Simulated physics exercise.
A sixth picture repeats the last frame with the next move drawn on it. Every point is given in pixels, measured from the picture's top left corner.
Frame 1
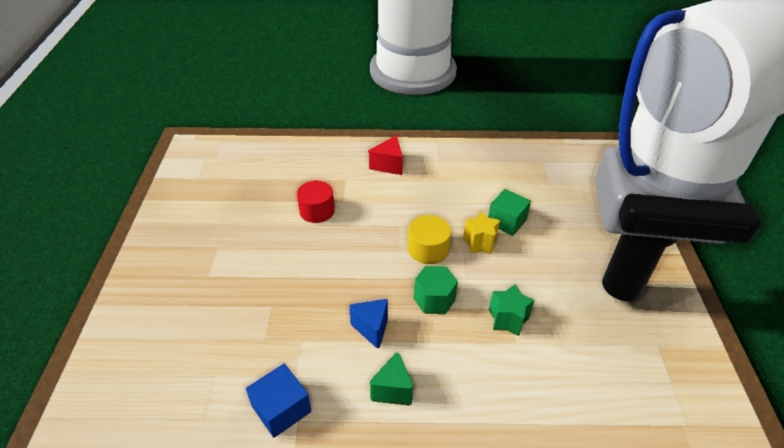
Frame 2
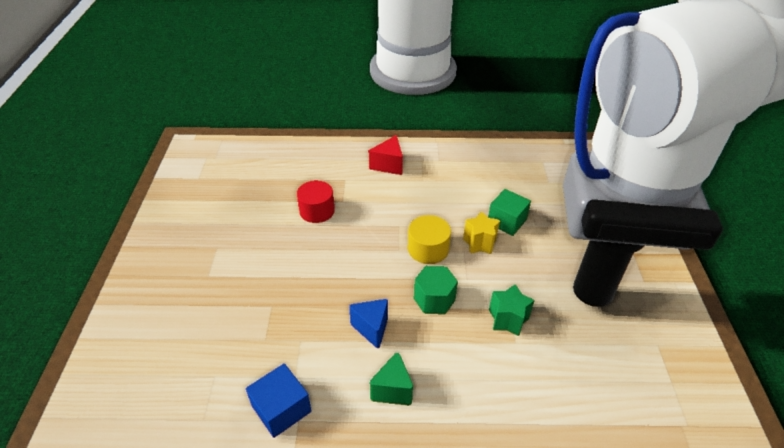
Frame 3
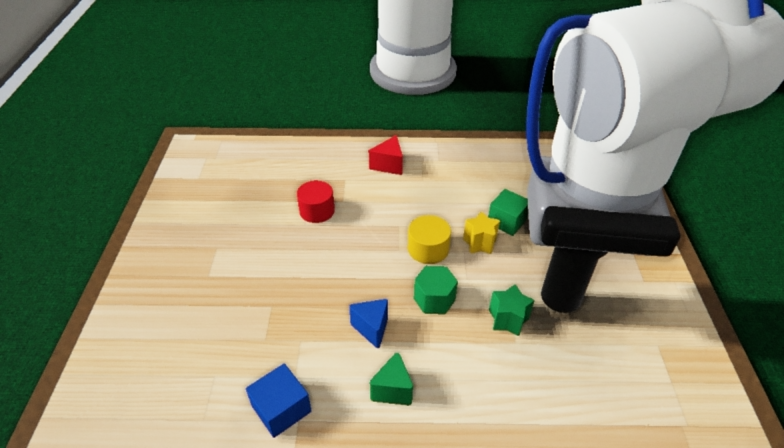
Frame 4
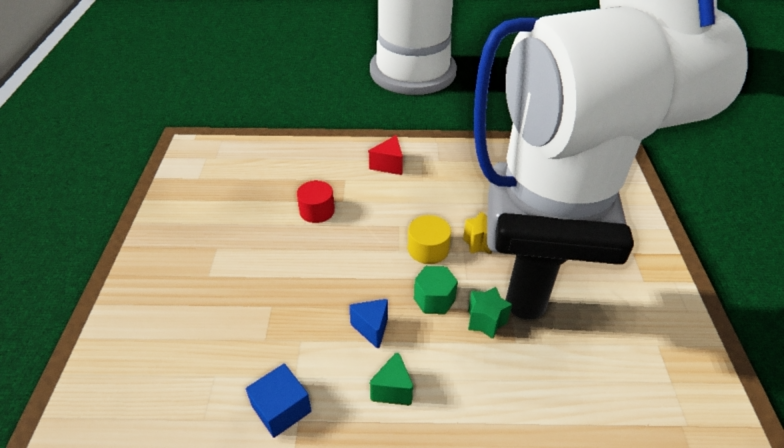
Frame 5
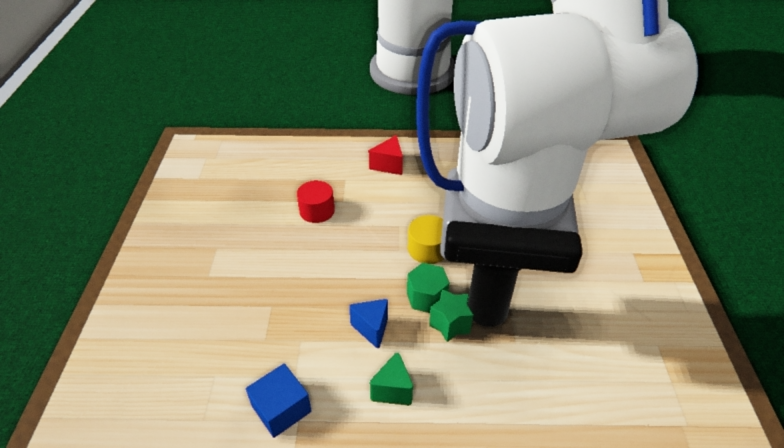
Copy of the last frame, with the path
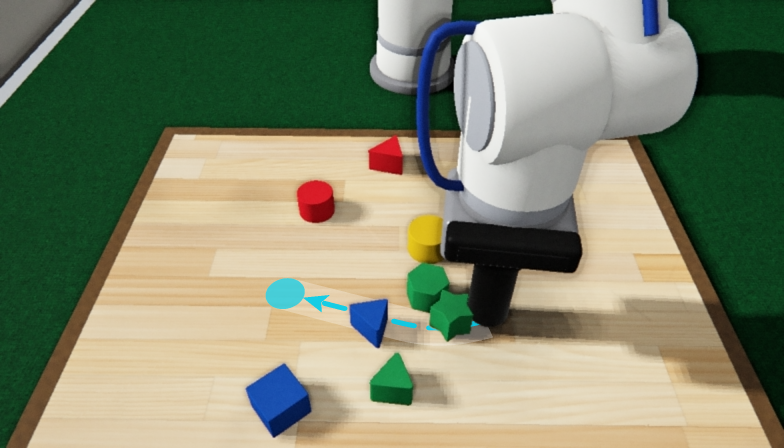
A white robot arm with a black peg sweeps left from the right side of a pale wooden board on a green floor, seen from above by a still camera. Red, yellow, green and blue blocks lie scattered across the board, with a white cylindrical base standing behind. The peg meets the green star and pushes it left against the green six-sided block, which shifts slightly.
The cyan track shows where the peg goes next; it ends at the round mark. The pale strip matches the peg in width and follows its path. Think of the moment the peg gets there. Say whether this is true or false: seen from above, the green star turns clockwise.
False
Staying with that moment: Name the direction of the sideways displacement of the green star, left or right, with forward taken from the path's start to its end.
Answer: Leftward.
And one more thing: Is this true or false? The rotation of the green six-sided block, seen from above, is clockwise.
The statement is correct.
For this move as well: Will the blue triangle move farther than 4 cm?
The answer is yes.
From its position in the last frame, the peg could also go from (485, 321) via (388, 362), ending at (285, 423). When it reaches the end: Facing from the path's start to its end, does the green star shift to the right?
The answer is yes.
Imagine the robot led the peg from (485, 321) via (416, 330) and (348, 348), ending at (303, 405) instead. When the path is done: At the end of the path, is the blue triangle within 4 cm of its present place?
My answer is no.
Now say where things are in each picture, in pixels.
Peg tip at (622, 286); block tops, blue triangle at (371, 311); green triangle at (393, 373); green six-sided block at (436, 280); green star at (513, 300), in the first picture.
Peg at (593, 292); blocks unchanged, in the second picture.
Peg at (561, 297); blocks unchanged, in the third picture.
Peg at (526, 304); green star at (490, 302), in the fourth picture.
Peg at (487, 311); blue triangle at (371, 311); green triangle at (393, 373); green six-sided block at (428, 278); green star at (453, 305), in the fifth picture.
Path on the board, from (485, 321) by way of (416, 326) and (349, 310) to (285, 293).
The first path, step by step. One third of the way, peg at (416, 316); blue triangle at (349, 310), turned 15° clockwise; green six-sided block at (418, 275), turned 40° clockwise; green star at (381, 314).
Two thirds of the way, peg at (346, 299); blue triangle at (282, 311); green six-sided block at (415, 274), turned 55° clockwise; green star at (314, 307), turned 30° anticlockwise.
At the end, peg at (283, 283); blue triangle at (249, 324), turned 55° anticlockwise; green triangle in place; green six-sided block at (415, 274), turned 55° clockwise; green star at (275, 303), turned 80° anticlockwise.
